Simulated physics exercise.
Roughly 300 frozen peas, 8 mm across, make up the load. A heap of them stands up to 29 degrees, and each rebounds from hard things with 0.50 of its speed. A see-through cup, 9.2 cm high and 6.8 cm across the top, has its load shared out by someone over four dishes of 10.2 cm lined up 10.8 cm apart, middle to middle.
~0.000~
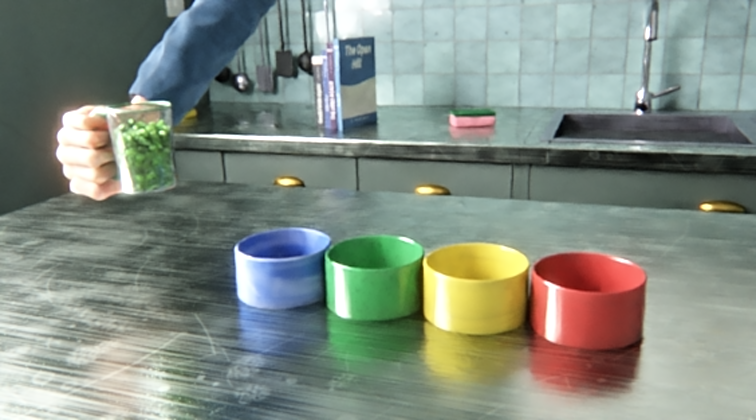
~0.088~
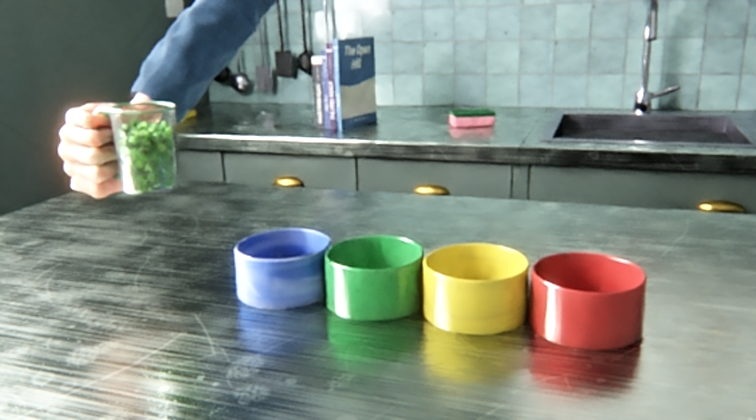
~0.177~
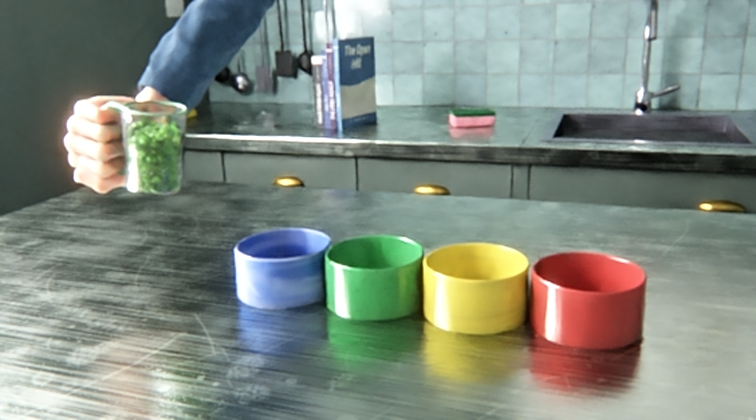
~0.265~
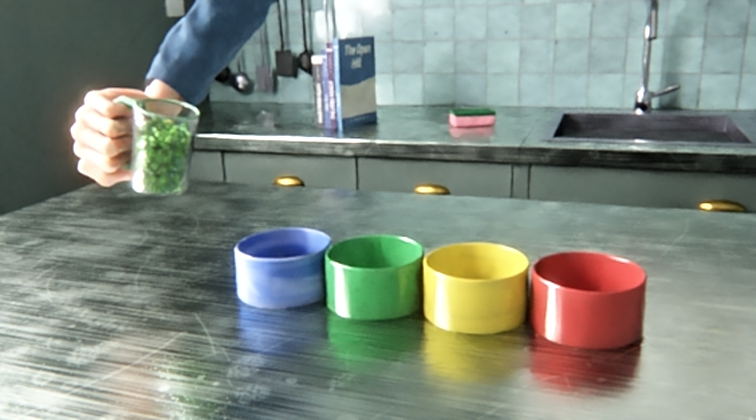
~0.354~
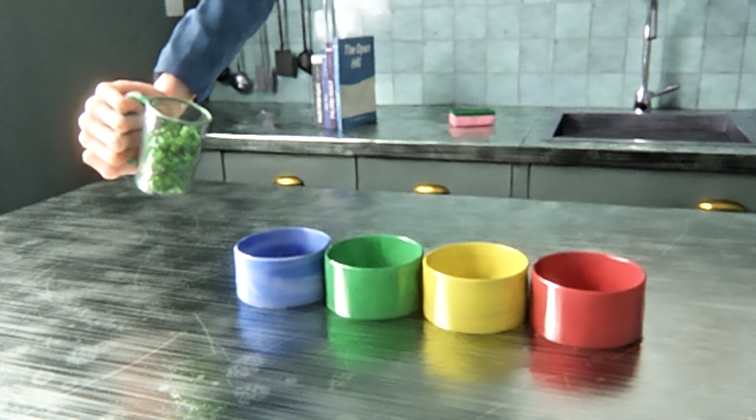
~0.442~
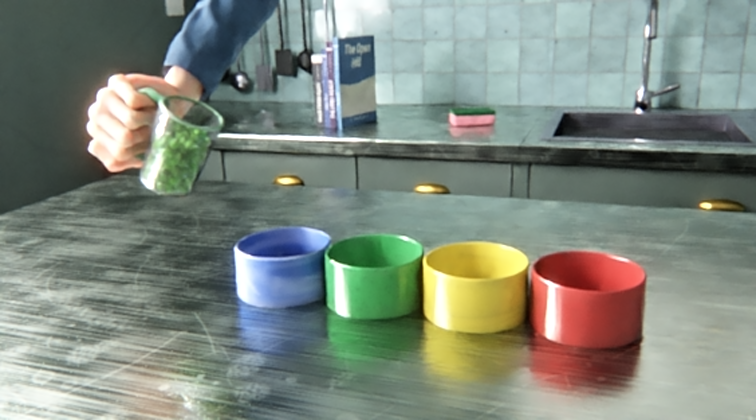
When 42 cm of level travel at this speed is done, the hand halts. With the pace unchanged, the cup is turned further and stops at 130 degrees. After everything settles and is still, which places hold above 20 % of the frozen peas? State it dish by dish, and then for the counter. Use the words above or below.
Red dish - below; blue dish - below; green dish - above; yellow dish - below; counter - below.
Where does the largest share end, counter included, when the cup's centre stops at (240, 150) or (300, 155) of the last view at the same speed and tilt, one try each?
Blue; green.
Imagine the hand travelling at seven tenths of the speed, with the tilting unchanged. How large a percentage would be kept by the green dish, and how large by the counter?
Green: 10; counter: 0.
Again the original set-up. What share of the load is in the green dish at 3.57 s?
About 100 percent.
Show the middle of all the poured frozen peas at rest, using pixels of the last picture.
Roughly (382, 282).
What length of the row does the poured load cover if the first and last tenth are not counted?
I'd estimate close to 6 cm.
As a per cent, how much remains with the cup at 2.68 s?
Roughly 0 per cent, give or take.
After 1.78 s, tilt 130 degrees; cup holds 10 %, green 85 %.
After 2.68 s, tilt 130 degrees; cup holds 0 %, green 100 %.
Then, at 3.57 s, tilt 130 degrees; cup holds 0 %, green 100 %.
By 3.9 s all is still; red 0 %, blue 0 %, green 100 %, yellow 0 %, counter 0 %.
